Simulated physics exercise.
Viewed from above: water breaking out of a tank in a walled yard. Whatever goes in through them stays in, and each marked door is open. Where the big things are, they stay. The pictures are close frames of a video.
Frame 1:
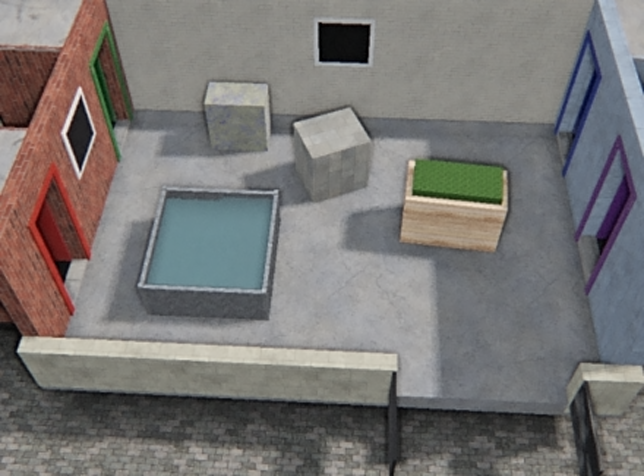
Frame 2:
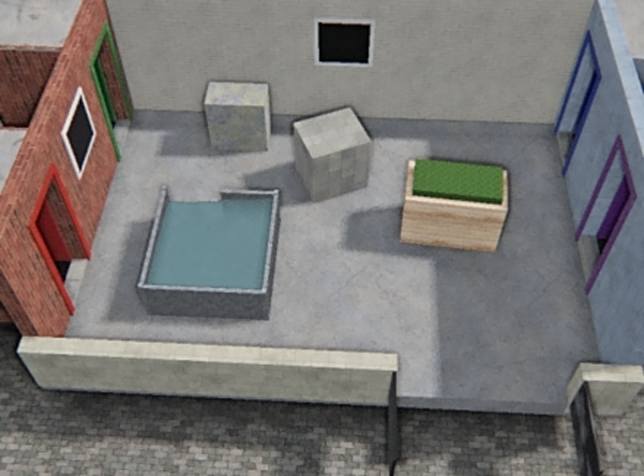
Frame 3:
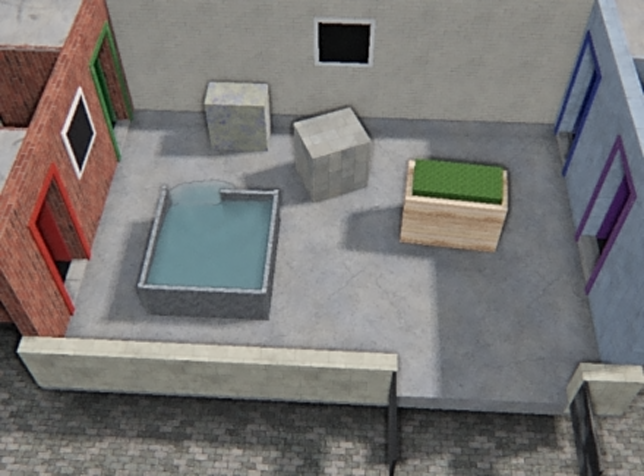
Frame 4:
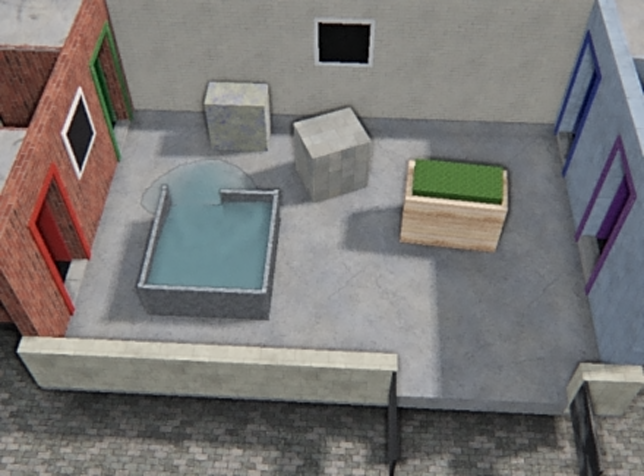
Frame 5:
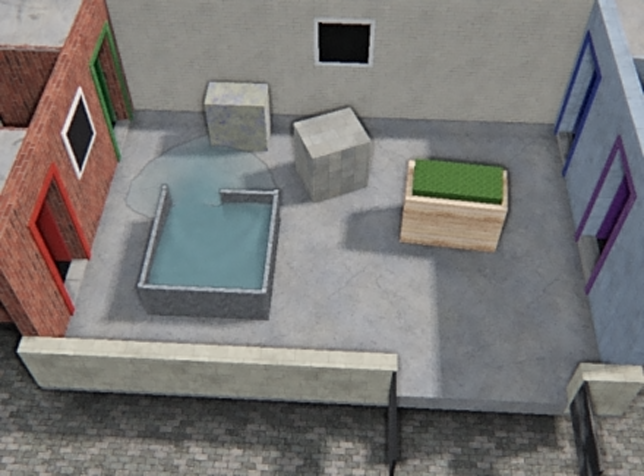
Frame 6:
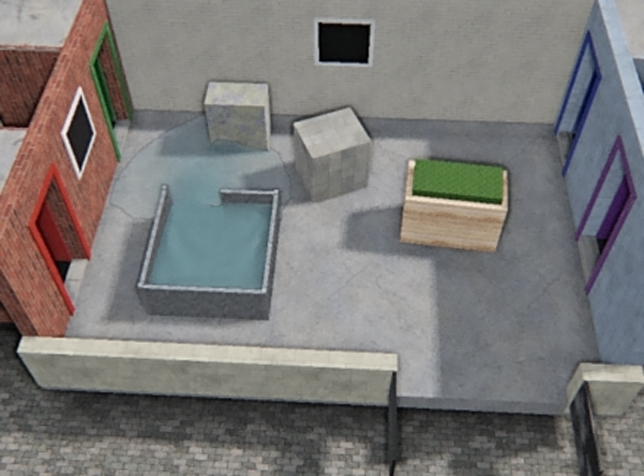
A walled concrete yard is seen from above at an angle, with a red brick wall on the left and a bluish one on the right. An open grey tank of blue-green water sits left of centre, two pale blocks stand behind it, and a wooden box topped with green is at right. A gap opens in the tank's far side and water spreads thinly outward across the floor.
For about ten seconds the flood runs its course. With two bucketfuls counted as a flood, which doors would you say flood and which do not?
One by one: Most likely the purple door gets two buckets or less, most likely the red door gets two buckets or less, most likely the green door gets too much water, most likely the blue door gets two buckets or less.
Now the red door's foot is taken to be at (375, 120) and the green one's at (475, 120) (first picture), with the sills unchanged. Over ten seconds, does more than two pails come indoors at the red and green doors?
Red door: Exceeds the limit; green door: Falls short.
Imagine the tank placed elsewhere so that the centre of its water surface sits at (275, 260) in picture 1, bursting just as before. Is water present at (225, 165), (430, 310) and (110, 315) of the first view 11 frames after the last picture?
In order: Submerged, untouched, untouched.
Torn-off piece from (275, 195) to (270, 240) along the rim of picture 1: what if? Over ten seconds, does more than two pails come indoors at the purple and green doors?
The purple door falls short, while the green door falls short.
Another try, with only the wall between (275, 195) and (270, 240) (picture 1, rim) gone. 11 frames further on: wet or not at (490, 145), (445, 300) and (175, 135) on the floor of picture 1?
Point by point: Swamped, swamped and untouched.
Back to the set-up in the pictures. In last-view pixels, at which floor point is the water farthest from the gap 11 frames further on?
(406, 123).
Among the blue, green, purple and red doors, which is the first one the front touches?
It is the one in green.
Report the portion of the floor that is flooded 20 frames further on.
Roughly 35 %.
A moment on, water covers 20 % of the floor; the purple door not reached, the red door not reached, the green door under two buckets in, the blue door not reached.
Next, water covers 25 % of the floor; the purple door not reached, the red door not reached, the green door over two buckets in, the blue door not reached.
Then, water covers 35 % of the floor; the purple door not reached, the red door not reached, the green door far over two buckets in, the blue door not reached.
Later, water covers 60 % of the floor; the purple door wet at the sill, nothing in, the red door wet at the sill, nothing in, the green door far over two buckets in, the blue door wet at the sill, nothing in.
In the end, water covers 85 % of the floor; the purple door wet at the sill, nothing in, the red door under two buckets in, the green door far over two buckets in, the blue door wet at the sill, nothing in.
